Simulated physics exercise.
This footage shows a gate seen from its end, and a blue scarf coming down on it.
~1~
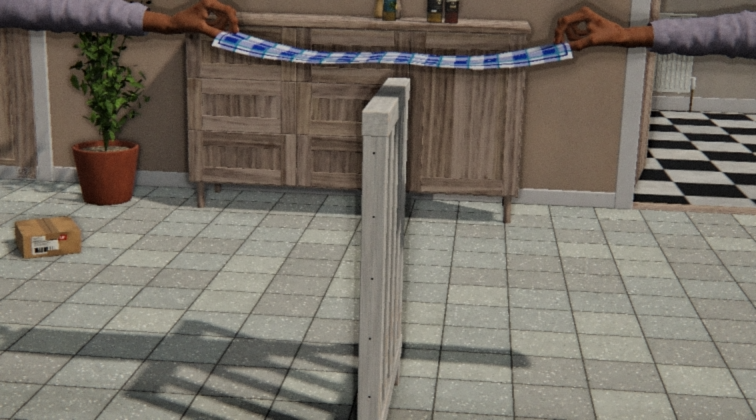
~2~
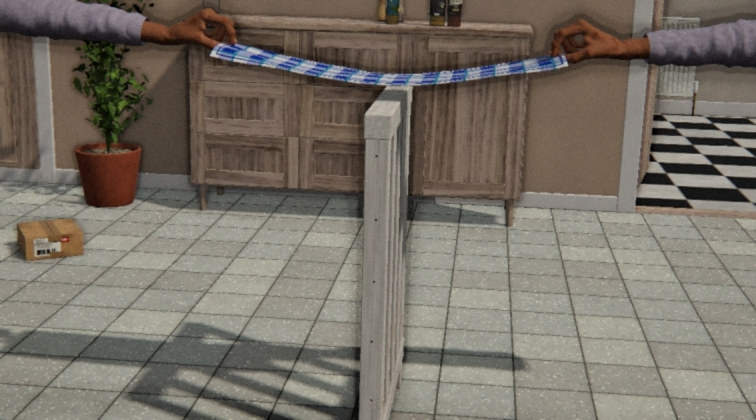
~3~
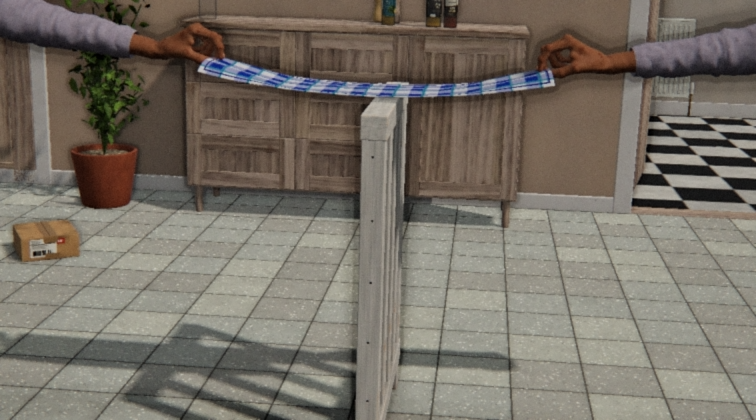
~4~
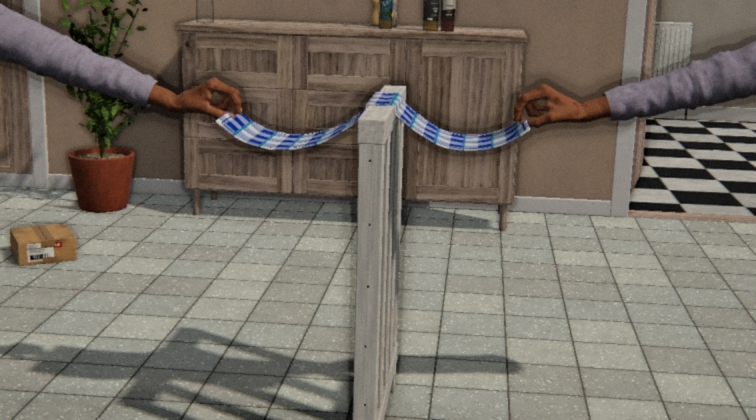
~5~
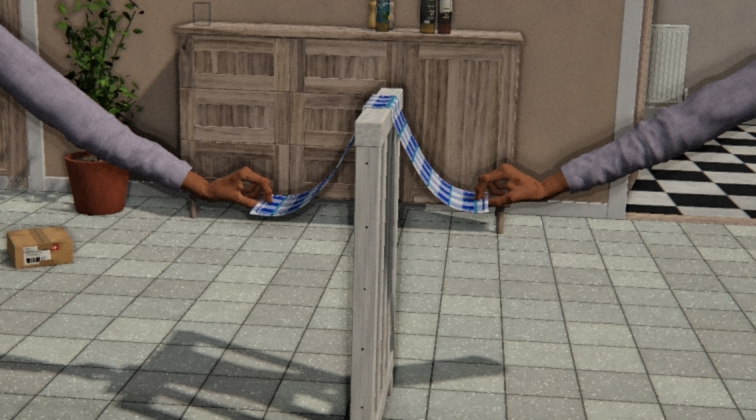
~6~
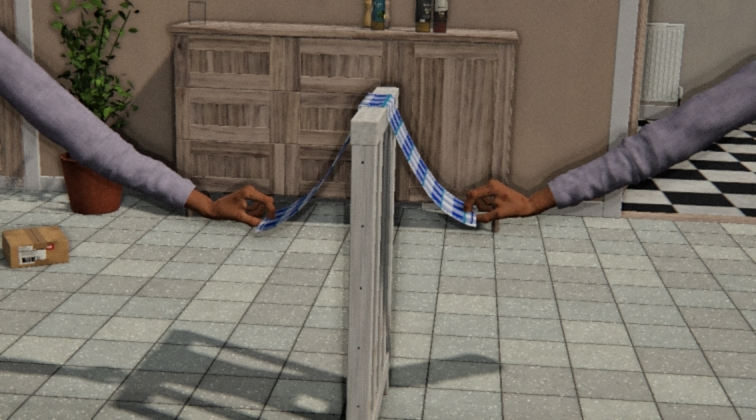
In a room with pale tiled floor, seen from the front and slightly above, a whitish wooden gate stands end-on in the middle before a brown wooden cabinet. A potted plant and small cardboard box sit at left, with black-and-white checked flooring at right. Two hands in greyish-purple sleeves lower a blue-and-white checked scarf onto the gate, then draw its ends down and inward on either side as the view shifts slightly.
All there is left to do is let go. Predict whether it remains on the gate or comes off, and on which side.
Remains draped.
Then, 0.16 s on from there, scarf hanging on both sides, left end near (280, 237), right end near (459, 229).
Then, 0.26 s on from there, scarf hanging on both sides, left end near (319, 259), right end near (419, 246).
Then, 0.34 s on from there, scarf hanging on both sides, left end near (352, 266), right end near (386, 248).
In the end, scarf hanging on both sides, left end near (361, 267), right end near (386, 248). The blue scarf keeps its place.
